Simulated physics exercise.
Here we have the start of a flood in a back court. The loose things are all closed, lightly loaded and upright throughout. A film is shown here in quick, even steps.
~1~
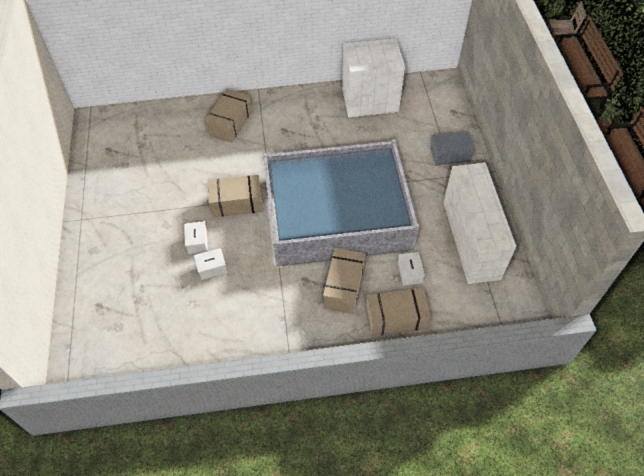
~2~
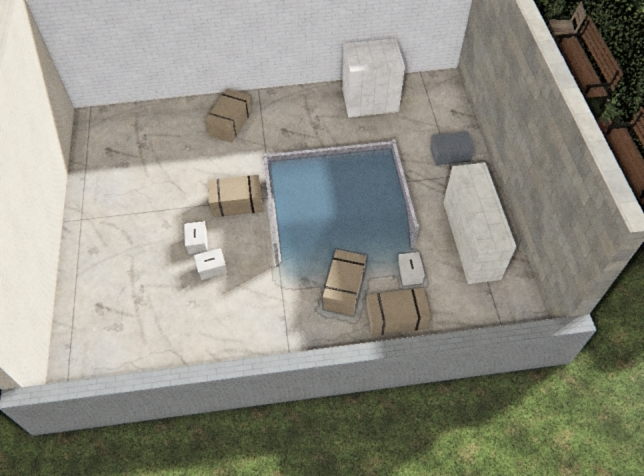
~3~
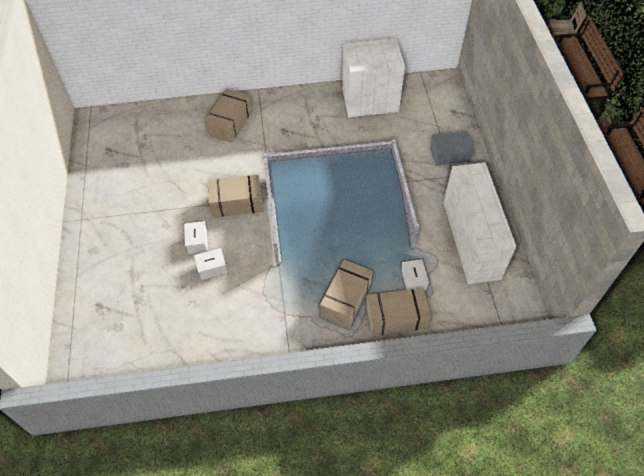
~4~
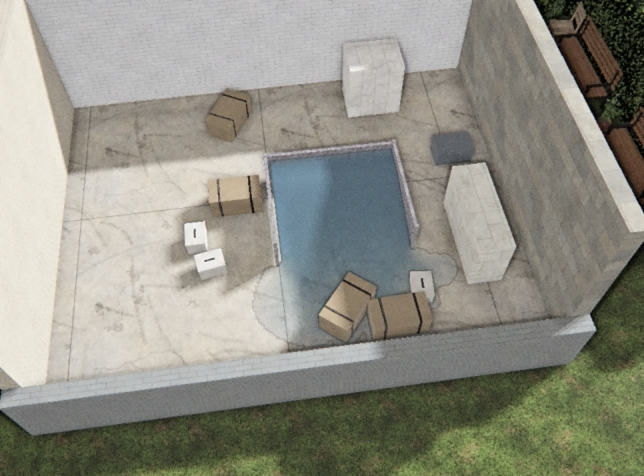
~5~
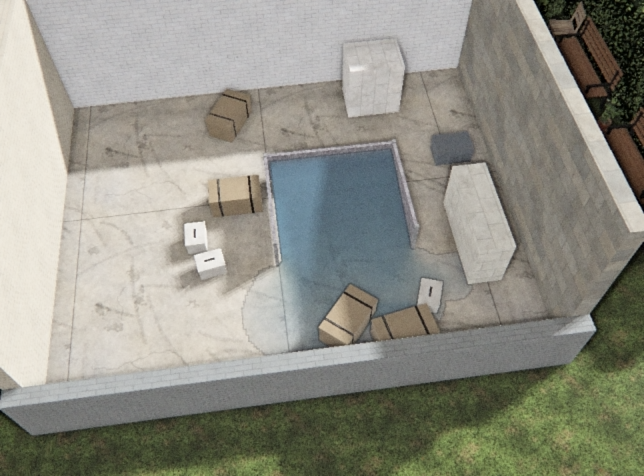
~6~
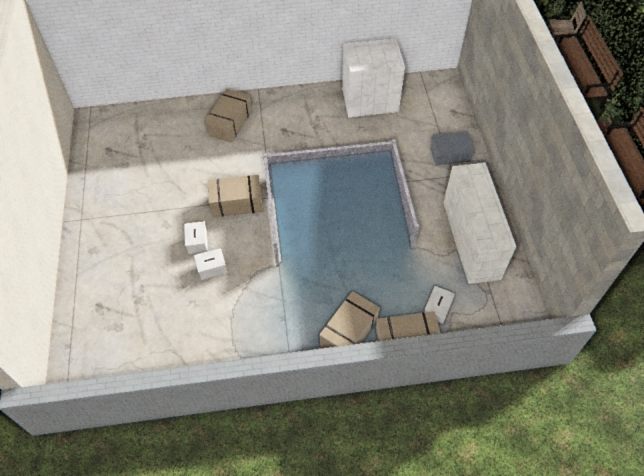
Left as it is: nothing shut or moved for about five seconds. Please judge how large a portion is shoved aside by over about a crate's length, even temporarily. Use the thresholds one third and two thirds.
I'd put it between one third and two thirds.
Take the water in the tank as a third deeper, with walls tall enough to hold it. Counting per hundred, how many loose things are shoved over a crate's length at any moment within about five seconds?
Around 50 in a hundred.
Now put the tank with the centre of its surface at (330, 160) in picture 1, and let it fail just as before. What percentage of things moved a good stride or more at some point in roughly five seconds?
About 50 per cent.
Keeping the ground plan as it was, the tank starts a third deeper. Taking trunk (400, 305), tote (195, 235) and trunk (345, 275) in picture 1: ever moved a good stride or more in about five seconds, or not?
As listed: Shifted that much, not that far, that far or more.
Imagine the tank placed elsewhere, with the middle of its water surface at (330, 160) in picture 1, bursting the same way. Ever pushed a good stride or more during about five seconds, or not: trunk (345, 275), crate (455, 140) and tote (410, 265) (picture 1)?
Result per object - went far, went far, went far.
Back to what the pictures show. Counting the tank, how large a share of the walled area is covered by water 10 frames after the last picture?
Wet share: Around 35 %.
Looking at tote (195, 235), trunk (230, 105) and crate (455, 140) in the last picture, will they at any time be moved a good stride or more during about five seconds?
In the order given: Fell short, fell short, covered the distance.
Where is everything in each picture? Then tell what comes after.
The first frame shows a trunk at (345, 274), on the bottom; a tote at (412, 265), on the bottom; 0 of 8 have shifted.
The second frame shows a trunk at (345, 276) rests on the ground, close to its start; a tote at (412, 265) rests on the ground; 0 of 8 have shifted.
The third frame shows a trunk at (347, 287), on the bottom, close to its start; a tote at (416, 272) rests on the ground, close to its start; 2 of 8 have shifted.
The fourth frame shows a trunk at (348, 301) rests on the ground, a stride from its start; a tote at (423, 283) rests on the ground, a stride from its start; 3 of 8 have shifted.
The fifth frame shows a trunk at (349, 313) rests on the ground, a stride from its start; a tote at (431, 292), on the bottom, a stride from its start; 3 of 8 have shifted.
The sixth frame shows a trunk at (350, 321), afloat, a stride from its start; a tote at (440, 301) rests on the ground, a stride from its start; 3 of 8 have shifted.
A moment on, 2 of 8 are well off their spots; 2 afloat.
Next, 2 of 8 are well off their spots; 3 afloat.
Later, 3 of 8 are well off their spots; 3 afloat.
In the end, 4 of 8 are well off their spots, and 4 have been at some point; 2 afloat.
